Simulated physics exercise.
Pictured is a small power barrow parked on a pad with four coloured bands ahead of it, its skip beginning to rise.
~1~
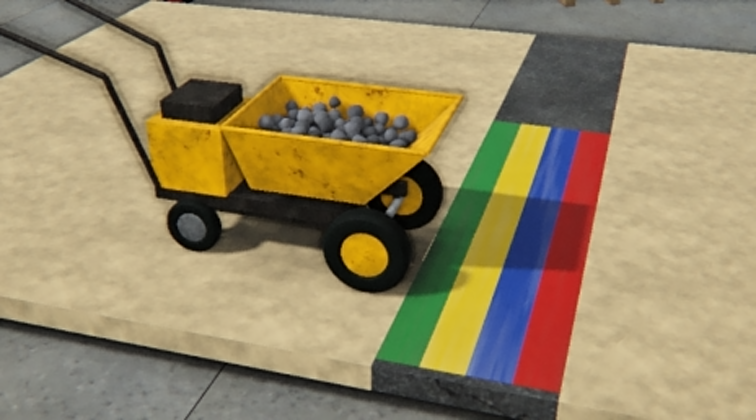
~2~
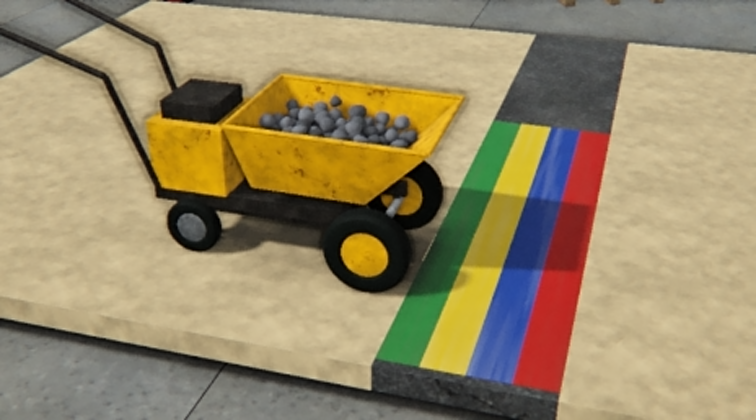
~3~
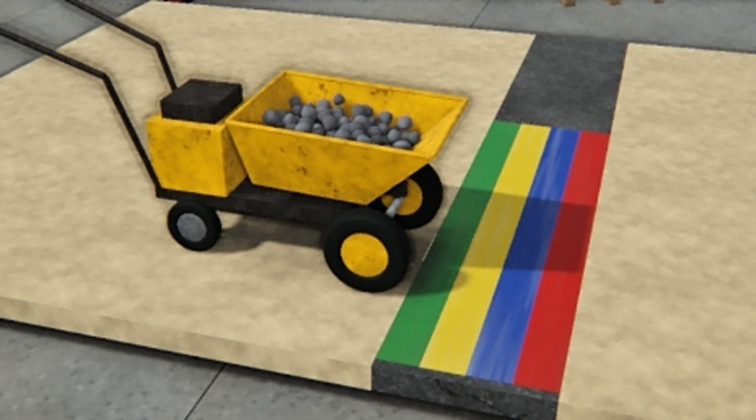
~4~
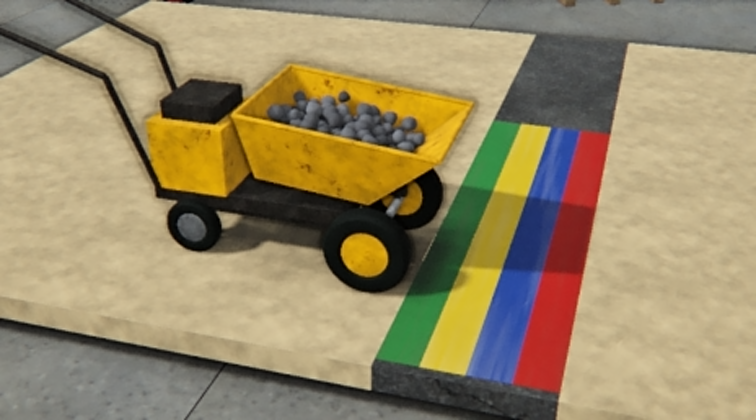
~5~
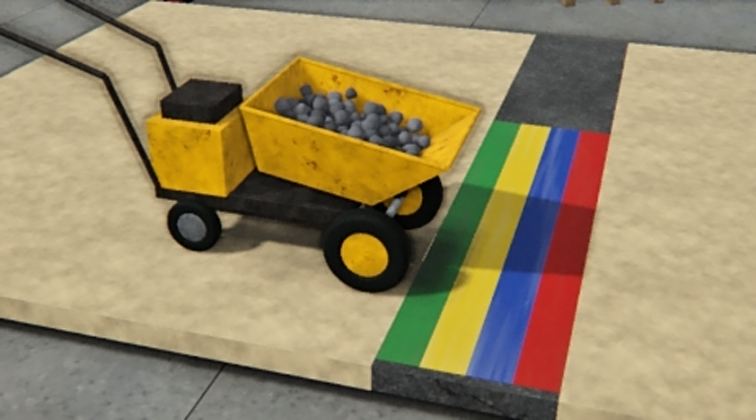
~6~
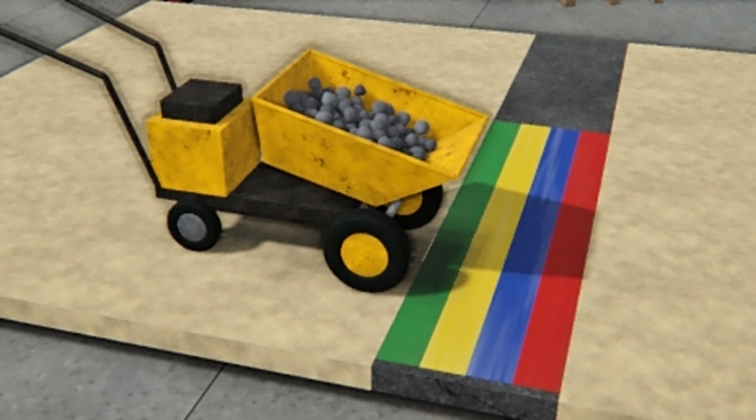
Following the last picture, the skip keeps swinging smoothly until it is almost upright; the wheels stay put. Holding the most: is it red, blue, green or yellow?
It's red.
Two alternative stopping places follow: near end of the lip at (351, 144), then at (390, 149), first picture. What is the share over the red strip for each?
About 10 per cent, then about 20 per cent.
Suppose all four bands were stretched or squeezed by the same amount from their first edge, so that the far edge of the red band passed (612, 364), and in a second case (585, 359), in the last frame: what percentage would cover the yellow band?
Near 0 in a hundred and near 0 in a hundred.
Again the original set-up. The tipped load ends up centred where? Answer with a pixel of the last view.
Somewhere close to (560, 275) in the last picture.
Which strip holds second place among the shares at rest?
The blue one.
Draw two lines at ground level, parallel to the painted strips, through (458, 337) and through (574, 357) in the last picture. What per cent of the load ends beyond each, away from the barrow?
That's 70 per cent for the first and 20 per cent for the second.
Just after the last frame, skip tipped steeply; every one in the skip.
A moment on, skip tipped right over; roughly two thirds in the skip; roughly a quarter over the blue strip; about a tenth over the red strip; just a few off the paint.
Further on, skip tipped right over; roughly a quarter in the skip; roughly a quarter over the blue strip; roughly a third over the red strip; roughly a quarter off the paint.
When it is over, skip tipped right over; roughly a quarter in the skip; not one over the green strip; not one over the yellow strip; roughly a quarter over the blue strip; roughly a third over the red strip; roughly a quarter off the paint.
